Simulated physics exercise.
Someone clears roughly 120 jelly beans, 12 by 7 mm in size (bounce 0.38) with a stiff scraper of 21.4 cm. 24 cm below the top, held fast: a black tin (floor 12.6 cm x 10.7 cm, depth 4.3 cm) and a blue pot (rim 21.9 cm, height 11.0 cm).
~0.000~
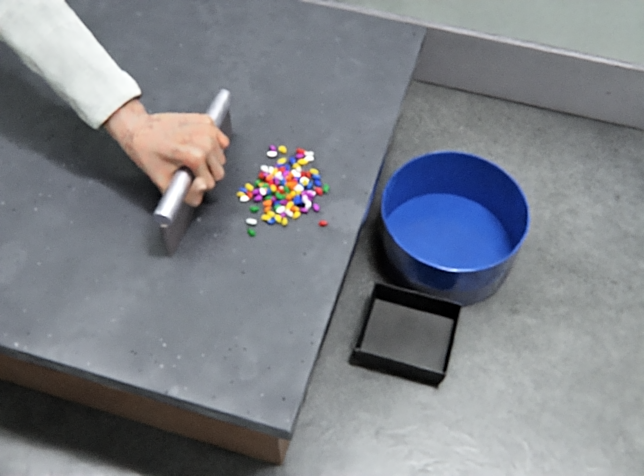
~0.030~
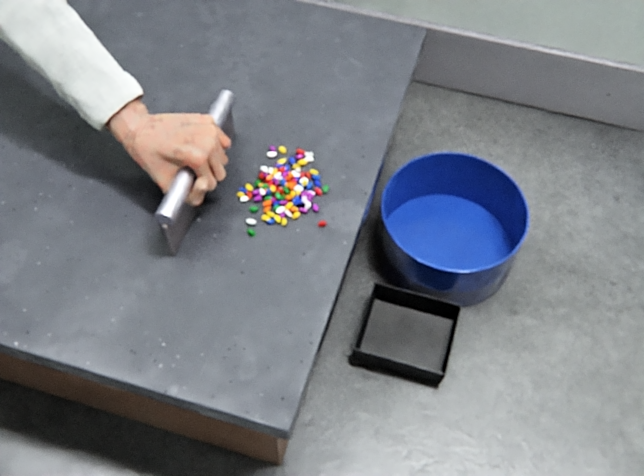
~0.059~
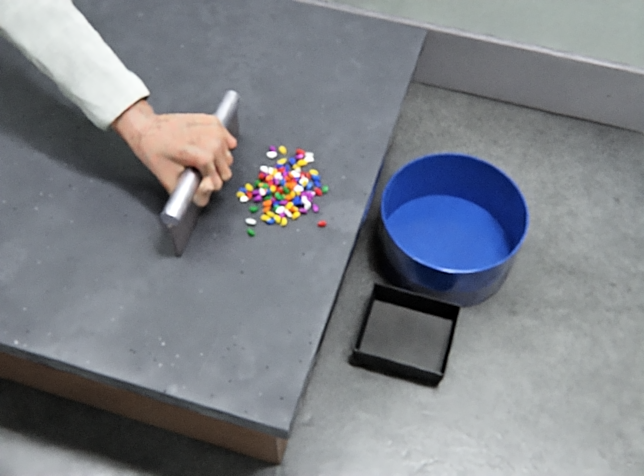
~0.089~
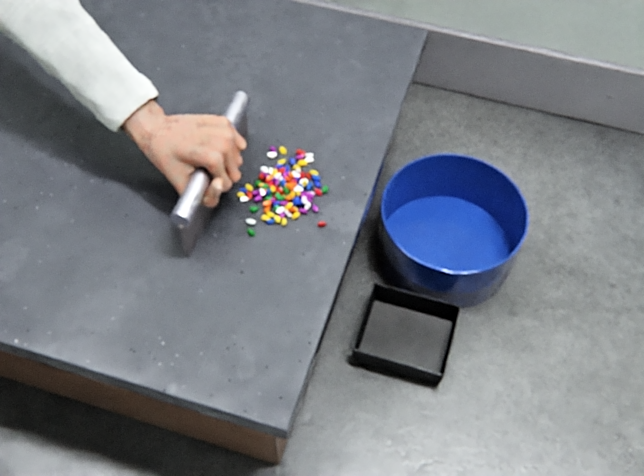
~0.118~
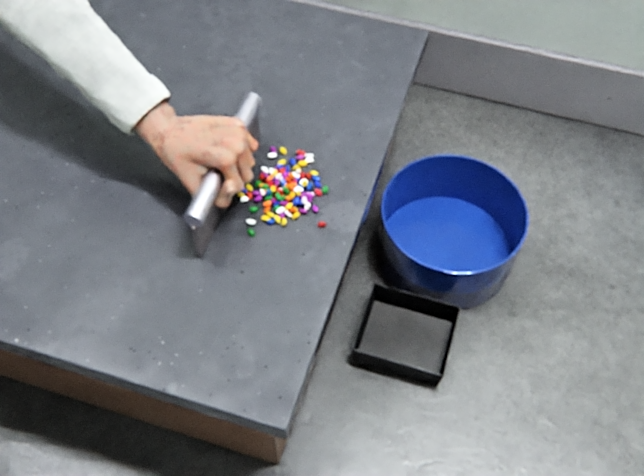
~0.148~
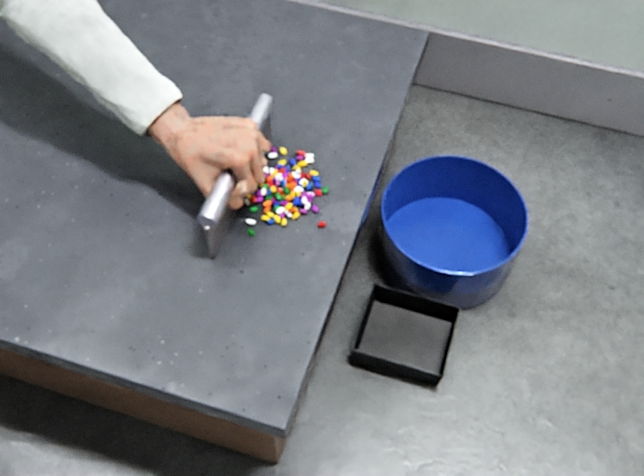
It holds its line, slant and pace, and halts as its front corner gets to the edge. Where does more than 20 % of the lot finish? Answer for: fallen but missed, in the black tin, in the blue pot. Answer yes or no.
Missed: No, black tin: Yes, blue pot: Yes.
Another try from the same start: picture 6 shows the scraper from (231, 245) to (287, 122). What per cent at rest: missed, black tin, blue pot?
Missed 30, black tin 35, blue pot 35.
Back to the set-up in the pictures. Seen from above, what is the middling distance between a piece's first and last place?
About 24 cm.
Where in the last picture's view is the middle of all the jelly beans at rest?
Around (439, 315).
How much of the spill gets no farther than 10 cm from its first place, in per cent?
Roughly 0 per cent.
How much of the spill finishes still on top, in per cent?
Some 0 per cent.
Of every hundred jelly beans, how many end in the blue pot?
About 40 per cent.
Then, at 0.34 s, scraper 16 cm from its start, spill 14 cm wide; still on top 100 %.
Then, at 0.53 s, scraper 21 cm from its start, spill 17 cm wide; blue pot 10 %, off the edge, not caught 90 %.
After 0.70 s, scraper 21 cm from its start, spill 20 cm wide; black tin 45 %, blue pot 40 %, off the edge, not caught 10 %.
At rest (1.6 s), black tin 45 %, blue pot 40 %, fallen but missed 15 %, still on top 0 %.
